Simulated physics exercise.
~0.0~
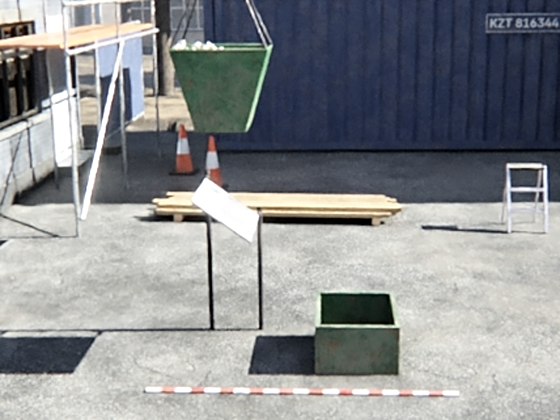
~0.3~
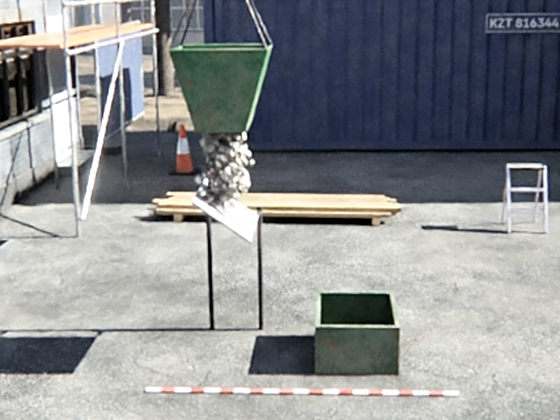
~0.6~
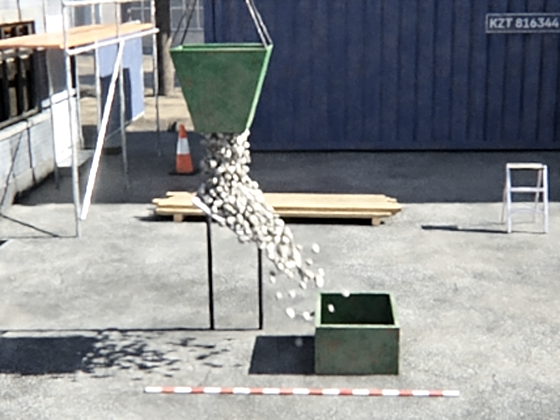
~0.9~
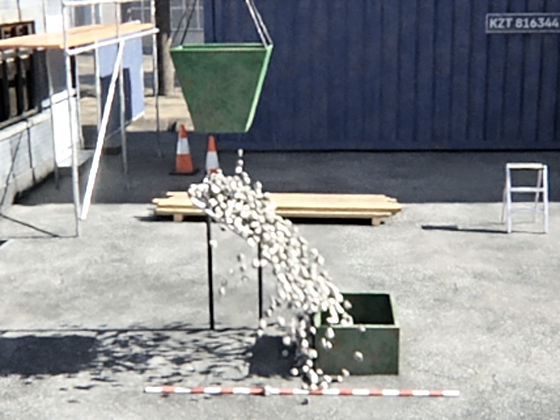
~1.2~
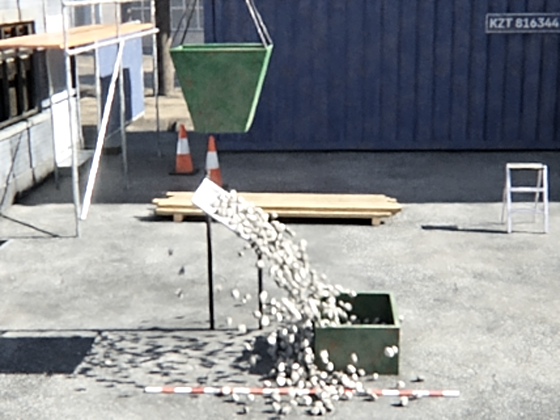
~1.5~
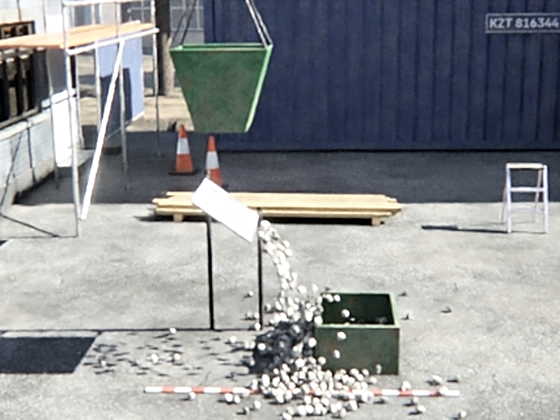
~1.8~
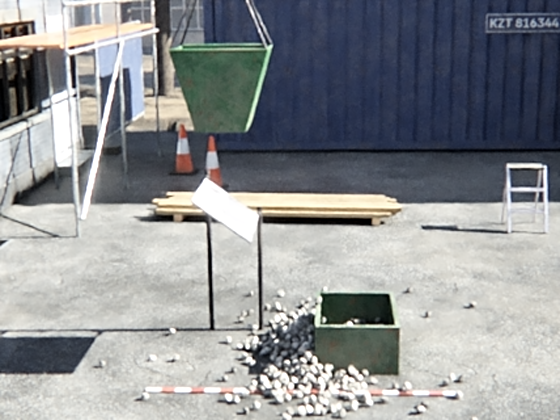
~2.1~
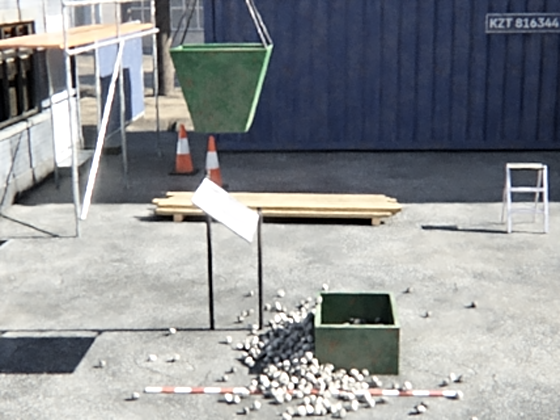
In a paved yard, pale stones pour from a green hopper down a tilted plate, most piling left of the bin, some inside.
